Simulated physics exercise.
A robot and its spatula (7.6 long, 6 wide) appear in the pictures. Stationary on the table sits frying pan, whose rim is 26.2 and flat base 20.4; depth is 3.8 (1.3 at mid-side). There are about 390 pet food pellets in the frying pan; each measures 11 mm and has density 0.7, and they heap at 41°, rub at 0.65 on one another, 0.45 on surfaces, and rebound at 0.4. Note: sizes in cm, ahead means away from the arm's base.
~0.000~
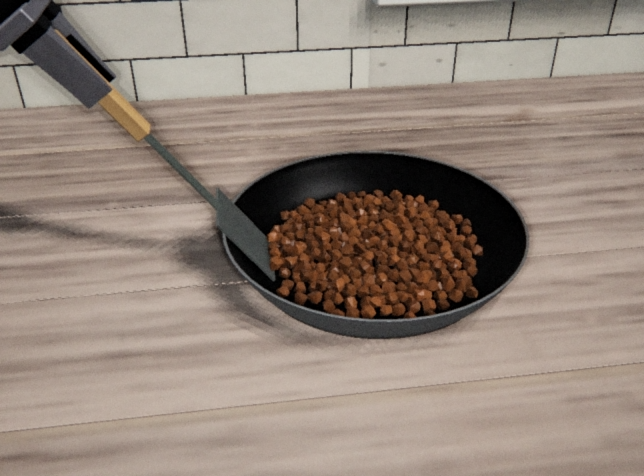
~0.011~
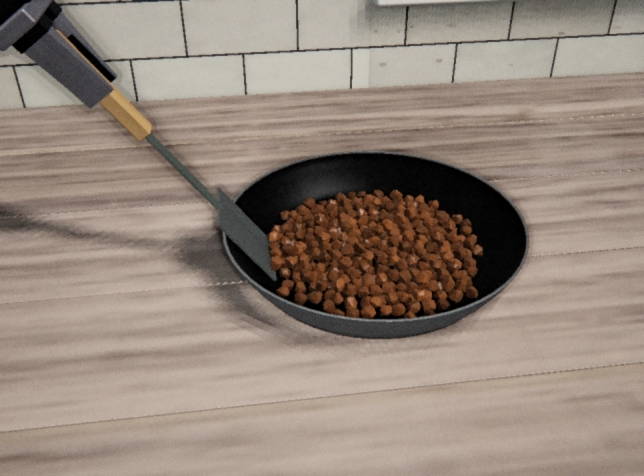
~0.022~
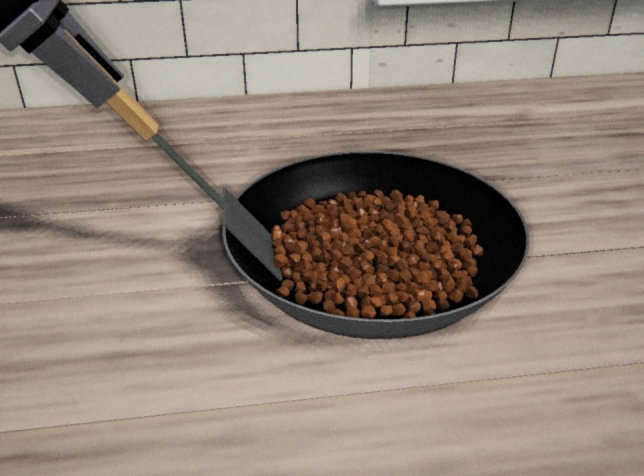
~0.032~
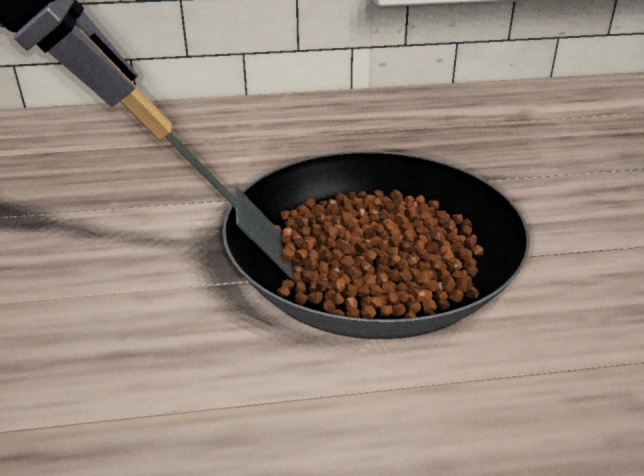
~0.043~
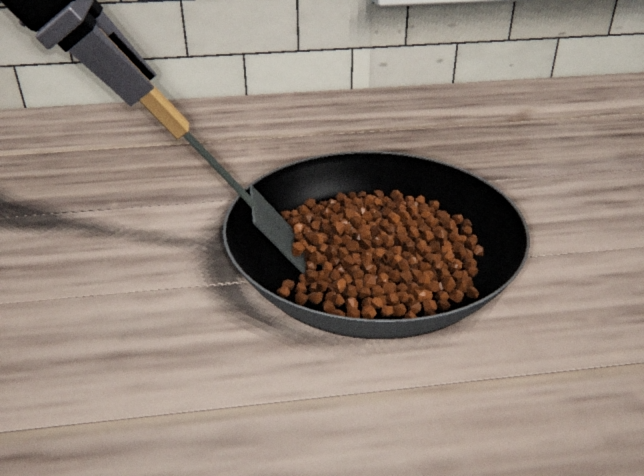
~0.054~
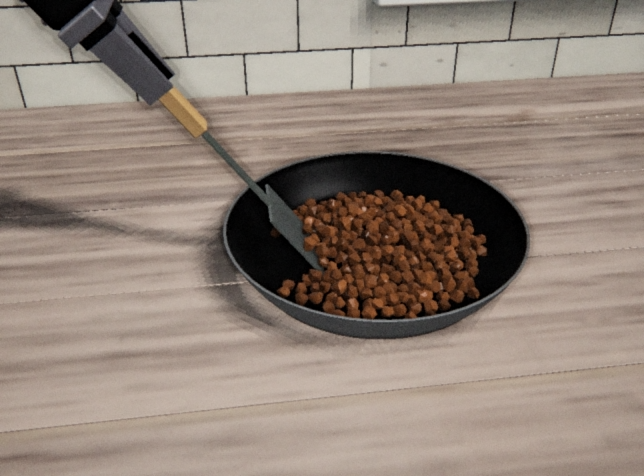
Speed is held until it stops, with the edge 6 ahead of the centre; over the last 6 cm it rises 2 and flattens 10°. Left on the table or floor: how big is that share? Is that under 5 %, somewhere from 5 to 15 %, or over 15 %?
It is from 5 to 15 %.
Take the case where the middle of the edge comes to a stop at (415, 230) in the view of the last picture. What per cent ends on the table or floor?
5 %.
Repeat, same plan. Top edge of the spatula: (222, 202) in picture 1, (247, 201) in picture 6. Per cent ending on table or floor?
Roughly 0 percent ends up there.
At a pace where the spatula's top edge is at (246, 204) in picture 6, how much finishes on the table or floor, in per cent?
That share would be about 0 percent.
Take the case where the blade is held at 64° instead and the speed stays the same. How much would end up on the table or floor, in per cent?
That would leave close to 5 per cent on the table or floor.
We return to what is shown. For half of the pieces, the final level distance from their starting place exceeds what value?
It comes out at about 4 cm.
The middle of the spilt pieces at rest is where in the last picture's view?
I'd point to somewhere close to (570, 244).
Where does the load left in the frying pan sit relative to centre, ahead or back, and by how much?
I'd put it at roughly 4.5 cm toward the front.
After 0.08 s, sloping 55°, highest piece 5 above the table; 388 in the frying pan.
After 0.11 s, sloping 52°, highest piece 7 above the table; 388 in the frying pan.
After 0.32 s, sloping 45°, highest piece 8 above the table; 351 in the frying pan, 29 on the table or floor, 8 on the blade or in flight.
After 1.37 s, sloping 45°, highest piece 5 above the table; 349 in the frying pan, 39 on the table or floor.
At rest, 349 in the frying pan, 39 on the table or floor. That is 10 % on the table or floor.
